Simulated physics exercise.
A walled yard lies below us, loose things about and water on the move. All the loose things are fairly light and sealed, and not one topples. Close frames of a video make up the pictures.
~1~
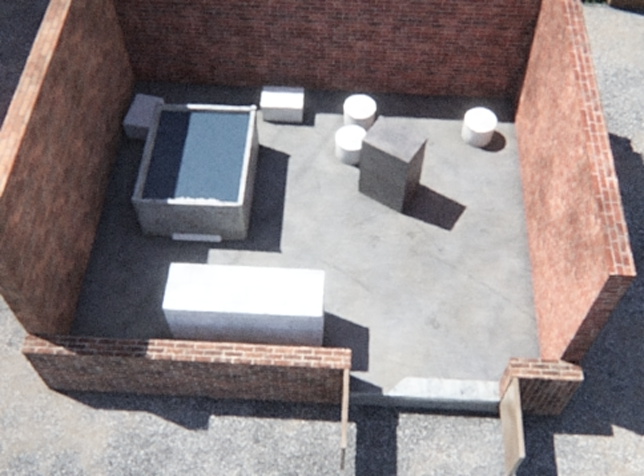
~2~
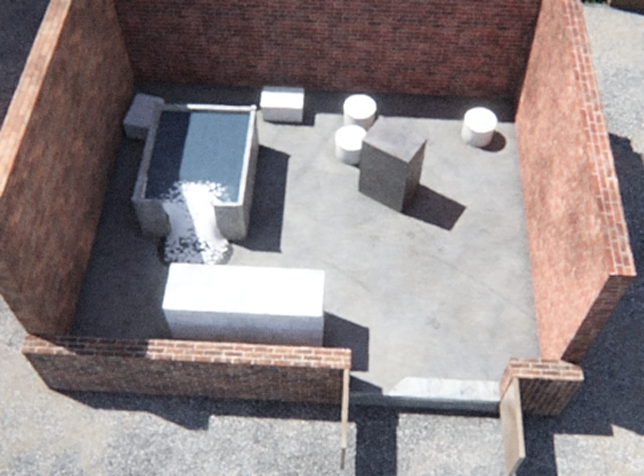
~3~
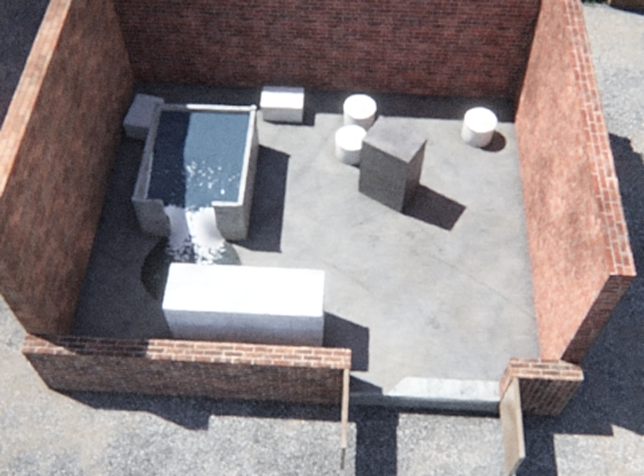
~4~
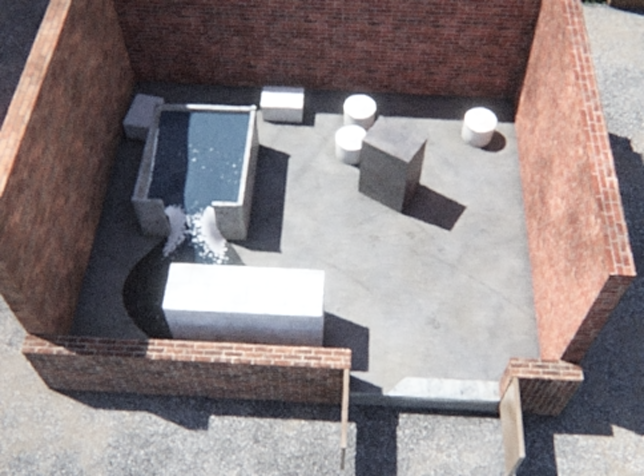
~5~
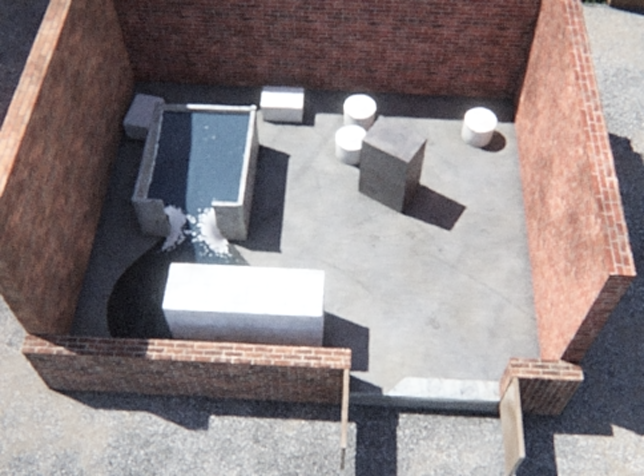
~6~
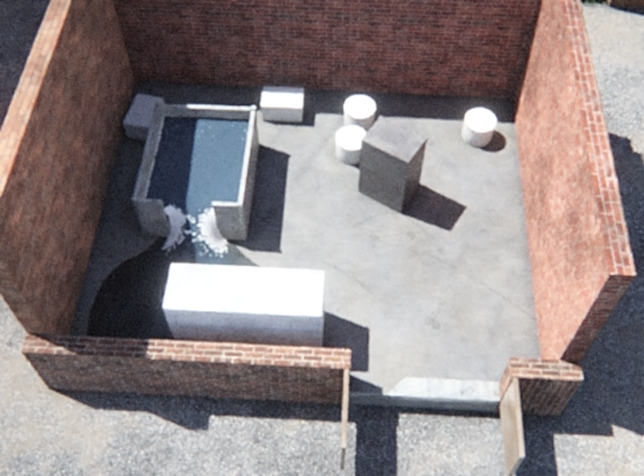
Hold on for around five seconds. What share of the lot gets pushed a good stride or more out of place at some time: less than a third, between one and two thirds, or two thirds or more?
Less than a third.
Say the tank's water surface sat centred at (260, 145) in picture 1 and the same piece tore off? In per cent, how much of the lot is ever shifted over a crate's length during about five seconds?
About 0 per cent.
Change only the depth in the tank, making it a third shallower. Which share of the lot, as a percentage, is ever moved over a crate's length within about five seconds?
Share displaced: Approx. 0 percent.
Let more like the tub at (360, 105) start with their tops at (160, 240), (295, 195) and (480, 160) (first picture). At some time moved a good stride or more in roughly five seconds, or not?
Shoved clear, stays put, stays put.
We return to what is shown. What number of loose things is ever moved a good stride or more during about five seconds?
I count 1.
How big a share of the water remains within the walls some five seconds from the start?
Near 98 in a hundred.
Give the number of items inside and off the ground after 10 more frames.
0 in total.
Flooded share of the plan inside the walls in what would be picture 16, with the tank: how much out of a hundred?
Estimate: 50 %.
A moment on, 0 of 5 are well off their spots; 0 afloat.
Next, 0 of 5 are well off their spots; 0 afloat.
Later, 1 of 5 are well off their spots; 0 afloat.
In the end, 1 of 5 are well off their spots, and 1 have been at some point; 1 afloat.
